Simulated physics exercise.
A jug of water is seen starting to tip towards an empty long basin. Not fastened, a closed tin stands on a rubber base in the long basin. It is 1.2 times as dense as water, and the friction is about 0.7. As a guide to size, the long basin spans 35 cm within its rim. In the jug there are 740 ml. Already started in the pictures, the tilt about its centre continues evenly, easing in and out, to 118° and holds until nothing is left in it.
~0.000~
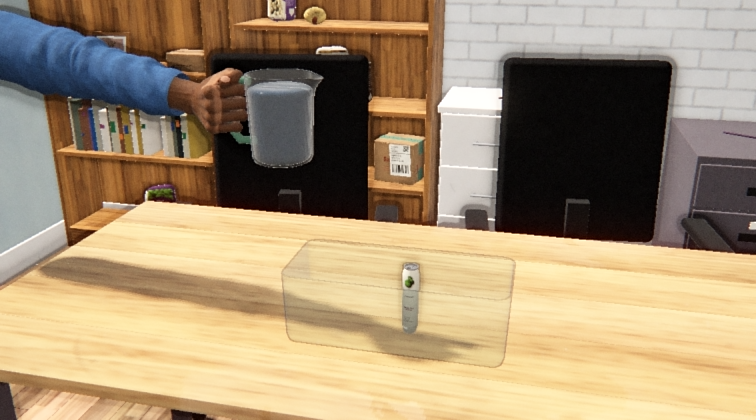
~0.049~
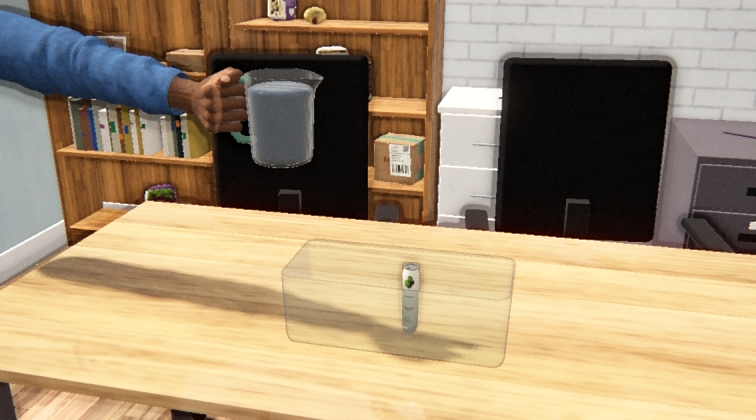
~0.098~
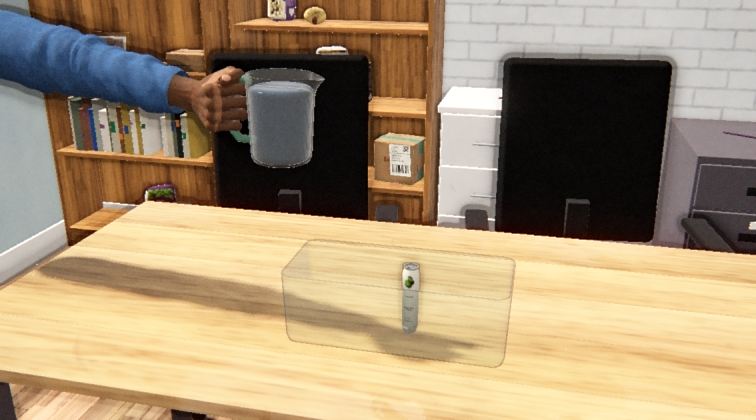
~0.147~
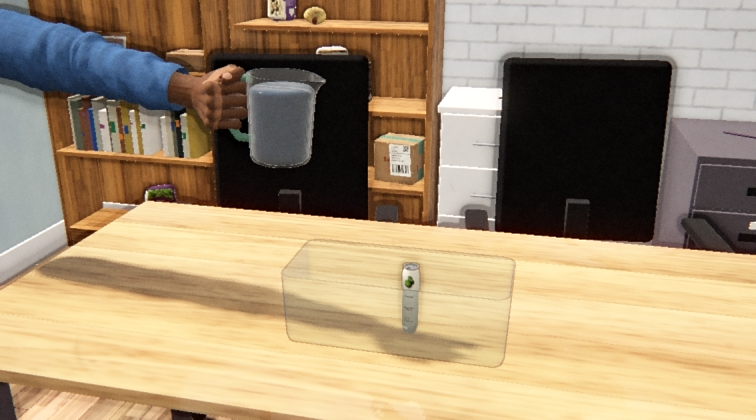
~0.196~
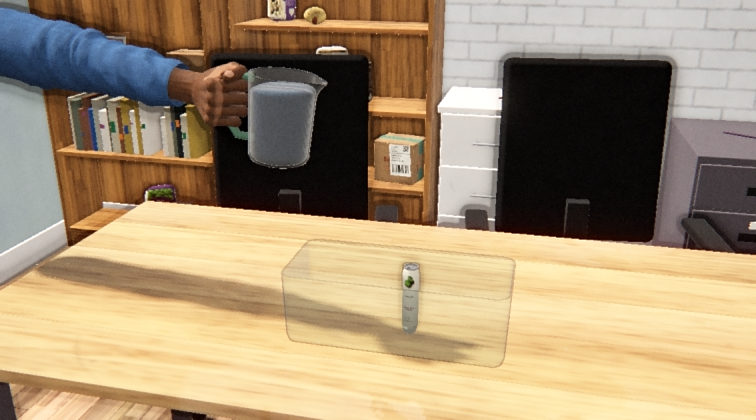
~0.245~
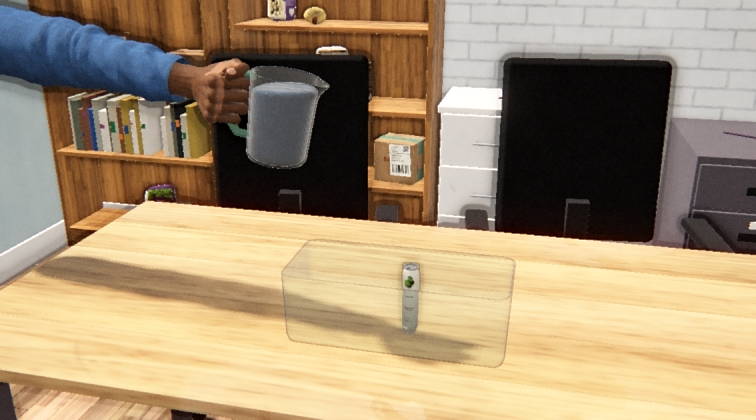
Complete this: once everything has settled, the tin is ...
Once everything has settled, the tin is lying over.
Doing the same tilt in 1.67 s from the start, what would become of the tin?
Outcome - the tin comes down.
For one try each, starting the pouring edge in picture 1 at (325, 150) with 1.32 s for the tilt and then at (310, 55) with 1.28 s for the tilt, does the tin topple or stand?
First it stays on its base; then it stays on its base.
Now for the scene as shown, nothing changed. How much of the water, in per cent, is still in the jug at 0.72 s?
Around 82 percent.
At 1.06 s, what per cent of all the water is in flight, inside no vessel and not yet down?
Roughly 32 %.
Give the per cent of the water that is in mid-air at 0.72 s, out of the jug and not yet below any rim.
Near 16 per cent at that time.
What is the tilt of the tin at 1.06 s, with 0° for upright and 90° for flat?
Tilt: Around 10°.
Then, 0.72 s in, the tilt is 67° and 81 per cent is still to pour; the tin stands where it began.
Then, 1.06 s in, the tilt is 107° and 21 per cent is still to pour; the tin leans 8°.
Then, 1.43 s in, the tilt is 118° and 0 per cent is still to pour; the tin lies on its side.
Then, 1.82 s in, the tilt is 118° and 0 per cent is still to pour; the tin lies on its side.
Finally, the tin lies on its side.
